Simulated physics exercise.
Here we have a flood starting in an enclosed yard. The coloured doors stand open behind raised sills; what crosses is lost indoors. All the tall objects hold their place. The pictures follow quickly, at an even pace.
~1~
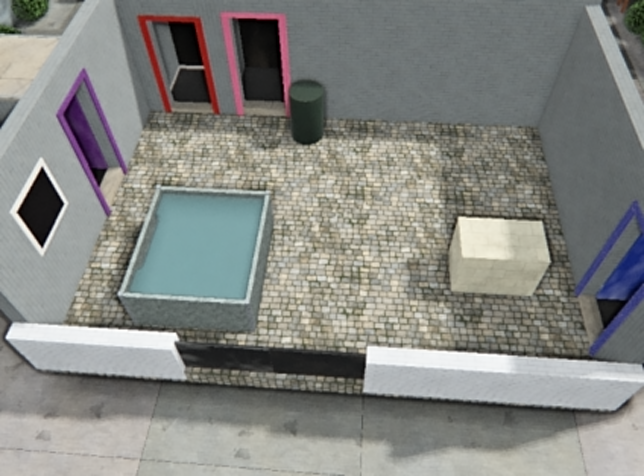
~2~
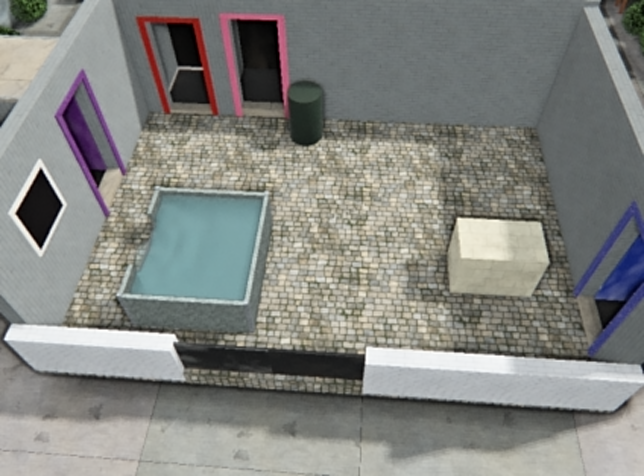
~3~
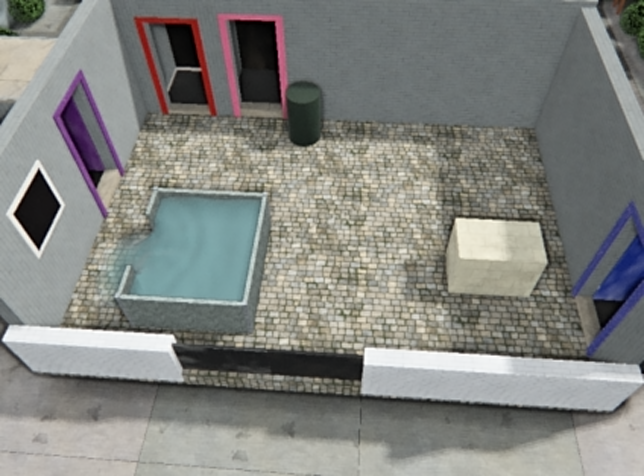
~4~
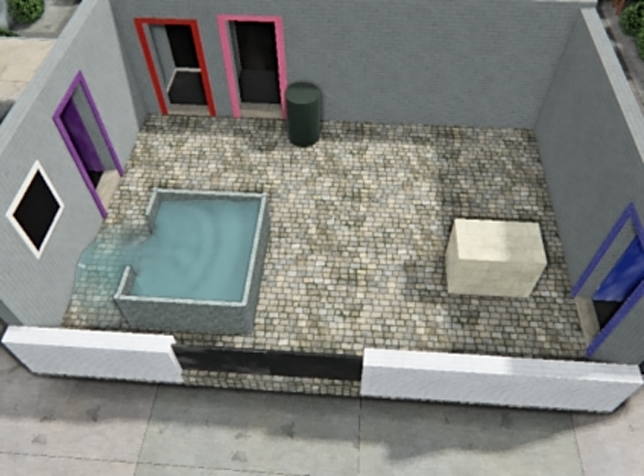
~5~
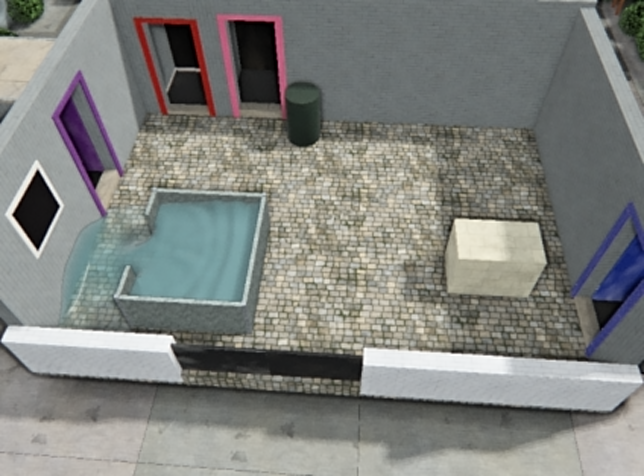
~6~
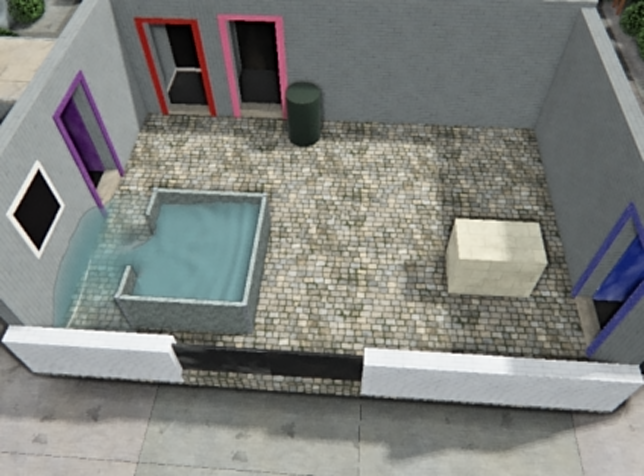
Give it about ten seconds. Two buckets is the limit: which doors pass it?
One by one: The purple door admits no more than that; the blue door lets in a lot; the pink door admits no more than that; the red door lets in a lot.
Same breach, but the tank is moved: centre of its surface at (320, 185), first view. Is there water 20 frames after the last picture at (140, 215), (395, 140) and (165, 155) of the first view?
As listed: Wet, clear, awash.
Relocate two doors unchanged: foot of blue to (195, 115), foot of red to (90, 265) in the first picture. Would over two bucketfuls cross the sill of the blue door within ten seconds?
My reading: The blue door lets more in.
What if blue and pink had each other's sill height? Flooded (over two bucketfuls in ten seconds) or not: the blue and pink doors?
My reading: Blue stays under; pink goes over.
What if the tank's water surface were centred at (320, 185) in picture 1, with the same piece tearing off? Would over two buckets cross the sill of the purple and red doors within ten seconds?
One by one: The purple door floods, the red door takes more.
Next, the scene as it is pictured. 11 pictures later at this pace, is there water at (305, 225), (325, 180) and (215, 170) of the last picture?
In that order: No water, no water, wet.
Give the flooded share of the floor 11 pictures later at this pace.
Near 25 in a hundred.
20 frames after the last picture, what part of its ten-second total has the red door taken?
Some 50 per cent.
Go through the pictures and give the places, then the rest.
In the first picture, still water in the open tank at (201, 243).
In the second picture, the front is at a hidden place, out from the gap at (152, 260).
In the third picture, the front is at (100, 284), out from the gap at (151, 261).
In the fourth picture, the front is at (71, 299), out from the gap at (150, 262).
In the fifth picture, the front is at (59, 329), out from the gap at (150, 262).
In the sixth picture, the front is at a hidden place, out from the gap at (150, 261).
A moment on, water covers 15 % of the floor; the purple door wet at the sill, nothing in, the blue door not reached, the pink door not reached, the red door not reached.
Next, water covers 25 % of the floor; the purple door wet at the sill, nothing in, the blue door not reached, the pink door not reached, the red door over two buckets in.
Then, water covers 45 % of the floor; the purple door wet at the sill, nothing in, the blue door not reached, the pink door wet at the sill, nothing in, the red door far over two buckets in.
Later, water covers 80 % of the floor; the purple door wet at the sill, nothing in, the blue door over two buckets in, the pink door wet at the sill, nothing in, the red door far over two buckets in.
In the end, water covers 95 % of the floor; the purple door wet at the sill, nothing in, the blue door far over two buckets in, the pink door wet at the sill, nothing in, the red door far over two buckets in.
